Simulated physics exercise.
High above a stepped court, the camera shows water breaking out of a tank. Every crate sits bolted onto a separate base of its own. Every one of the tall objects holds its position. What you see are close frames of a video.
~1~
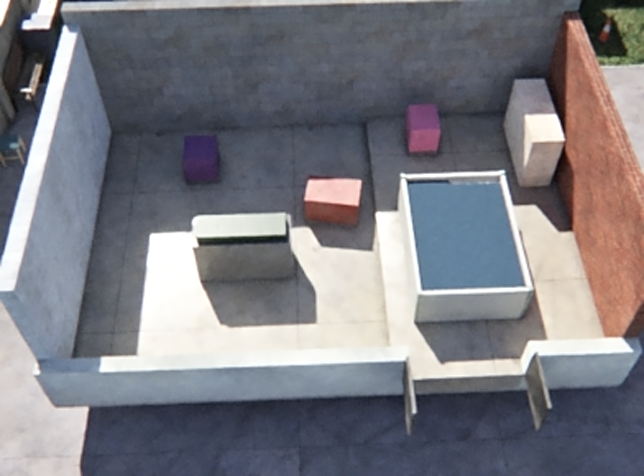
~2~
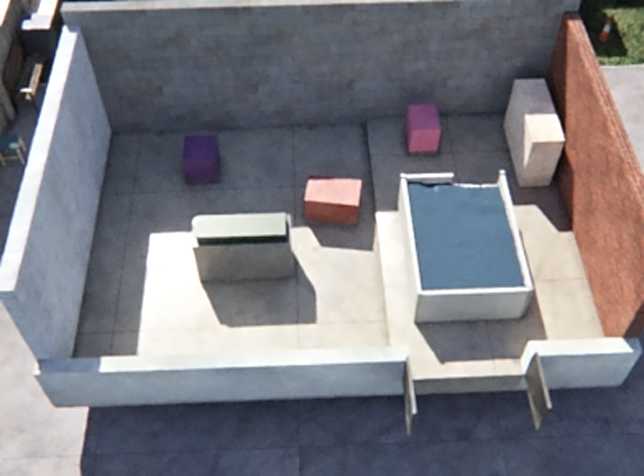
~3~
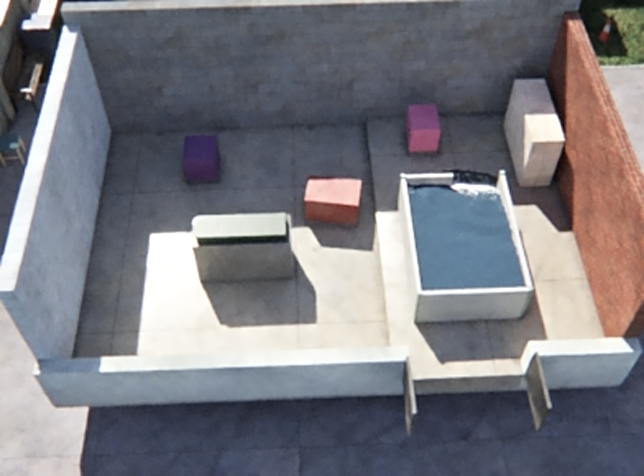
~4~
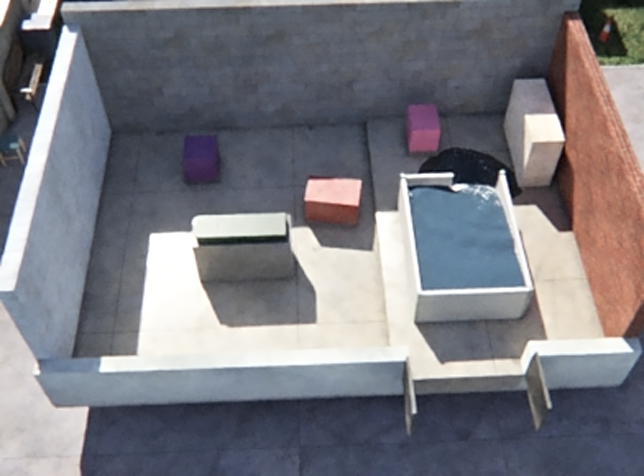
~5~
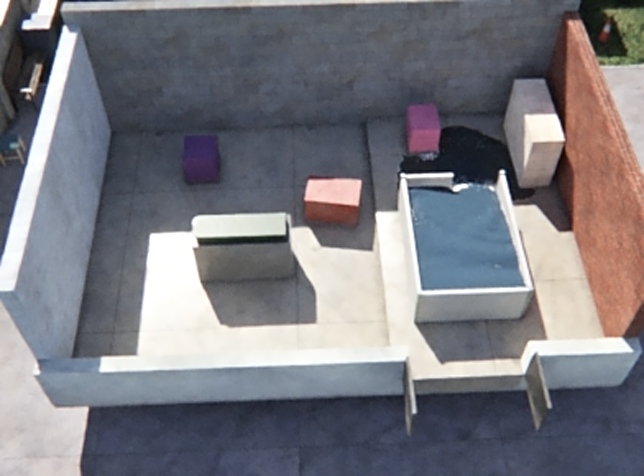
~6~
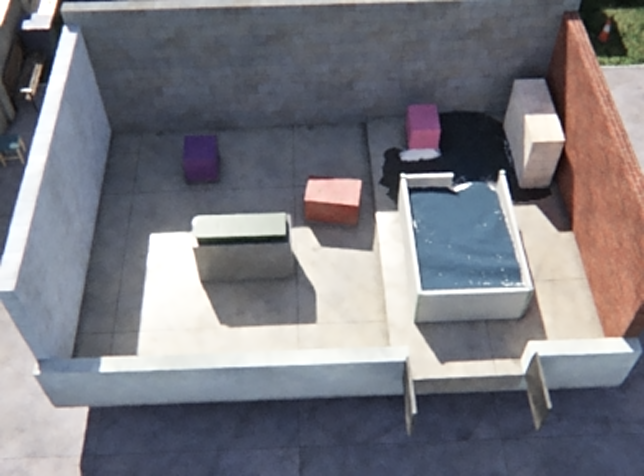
In a walled stepped court seen from above, still water in a pale tank broke out through a gap on the far side, then spread darkly across the paving around the pink block.
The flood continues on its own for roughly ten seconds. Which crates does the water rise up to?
Outcome: I expect the purple crate to be touched by the water; I expect the pink crate to be touched by the water; I expect the red crate to be touched by the water.
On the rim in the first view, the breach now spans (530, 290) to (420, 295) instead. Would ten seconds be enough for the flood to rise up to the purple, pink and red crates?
Then the purple crate is untouched, the pink crate is untouched and the red crate is untouched.
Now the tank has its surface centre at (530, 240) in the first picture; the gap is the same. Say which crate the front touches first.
It is the pink-painted one.
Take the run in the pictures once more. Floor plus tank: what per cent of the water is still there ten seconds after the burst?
I'd put it at about 96 per cent.
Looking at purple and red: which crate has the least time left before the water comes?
It's the red-painted one.
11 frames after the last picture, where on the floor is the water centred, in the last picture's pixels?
That puts it at around (453, 214).
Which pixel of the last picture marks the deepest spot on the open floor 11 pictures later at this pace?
Somewhere close to (530, 115).
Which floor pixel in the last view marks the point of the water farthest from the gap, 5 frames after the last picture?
Somewhere near (330, 141).
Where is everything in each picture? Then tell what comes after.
The first picture shows still water in the water tank at (463, 233).
In the second picture, water pours out on the water tank's far side and has run to a hidden place.
In the third picture, water pours out on the water tank's far side and has run to (456, 172).
In the fourth picture, water pours out on the water tank's far side and has run to (452, 151).
In the fifth picture, the front is at (459, 129), out from the gap on the water tank's far side.
In the sixth picture, the front is at (474, 113), out from the gap on the water tank's far side.
A moment on, water covers 15 % of the floor; the purple crate not reached, the pink crate water round its plinth, the red crate water round its plinth.
Next, water covers 25 % of the floor; the purple crate not reached, the pink crate water round its plinth, the red crate water round its plinth.
Then, water covers 40 % of the floor; the purple crate water round its plinth, the pink crate water round its plinth, the red crate water round its plinth.
Later, water covers 70 % of the floor; the purple crate water round its plinth, the pink crate water round its plinth, the red crate water round its plinth.
In the end, water covers 95 % of the floor; the purple crate was topped, the pink crate was topped, the red crate was topped.
